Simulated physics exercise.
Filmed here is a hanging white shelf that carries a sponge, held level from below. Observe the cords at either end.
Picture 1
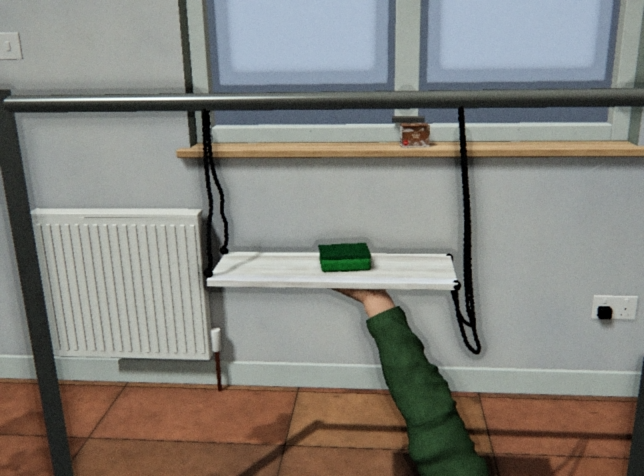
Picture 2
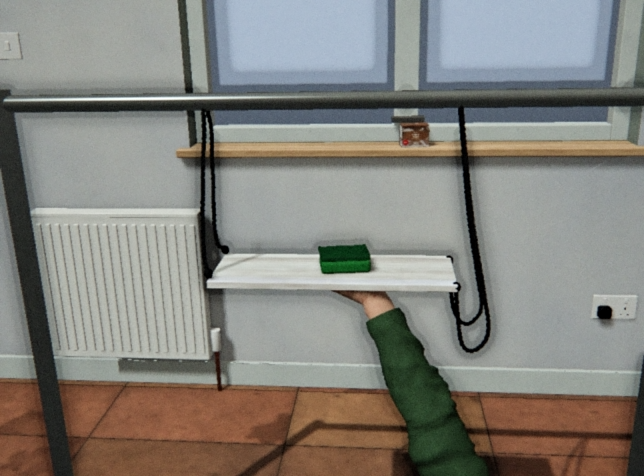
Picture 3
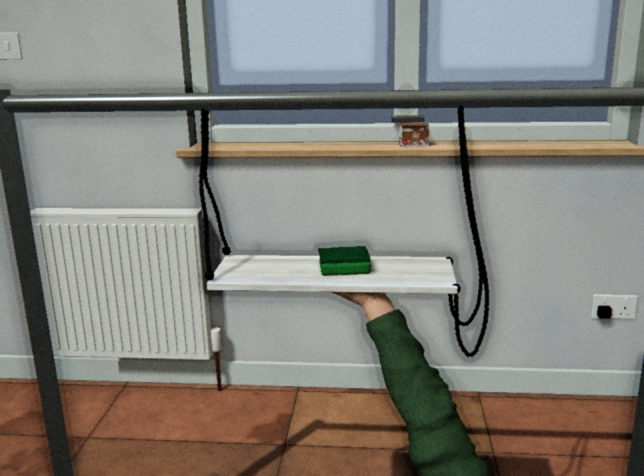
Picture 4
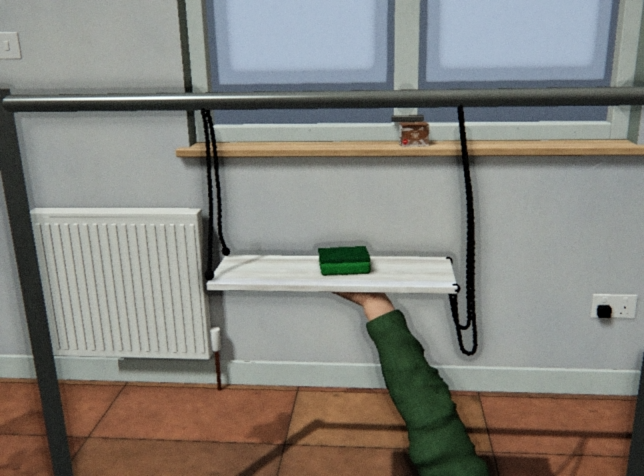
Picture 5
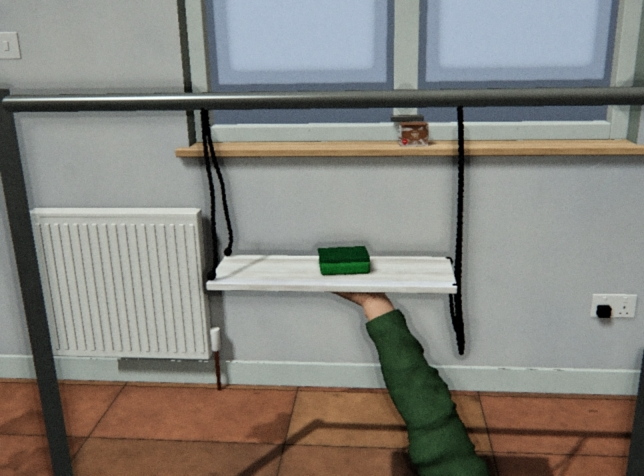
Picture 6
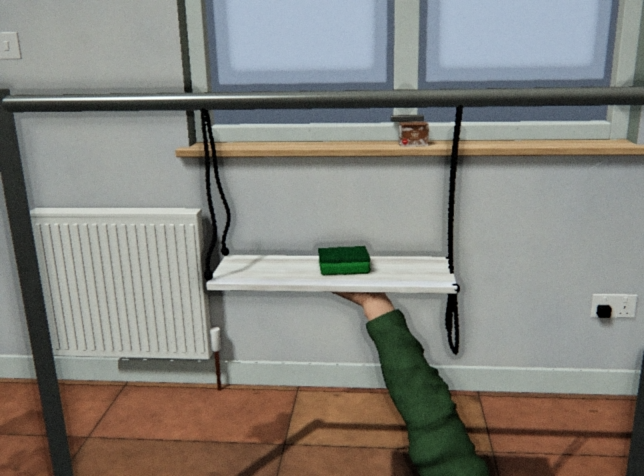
A hand in a green sleeve held a white hanging shelf level from below with a green sponge on it, while the slack black cords at either end swayed slightly and little else moved.
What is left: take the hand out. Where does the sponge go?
It escapes at the right.
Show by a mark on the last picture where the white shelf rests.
At about (309, 342).
Then, 0.42 s past the final frame, board tipped 15° down to the right; sponge sliding near (423, 313).
Then, 0.96 s past the final frame, board tipped 37° down to the right; sponge on the floor.
Then, 1.50 s past the final frame, board tipped 40° down to the right; sponge on the floor.
When it is over, board tipped 42° down to the right; sponge on the floor. The sponge is shed rightwards.
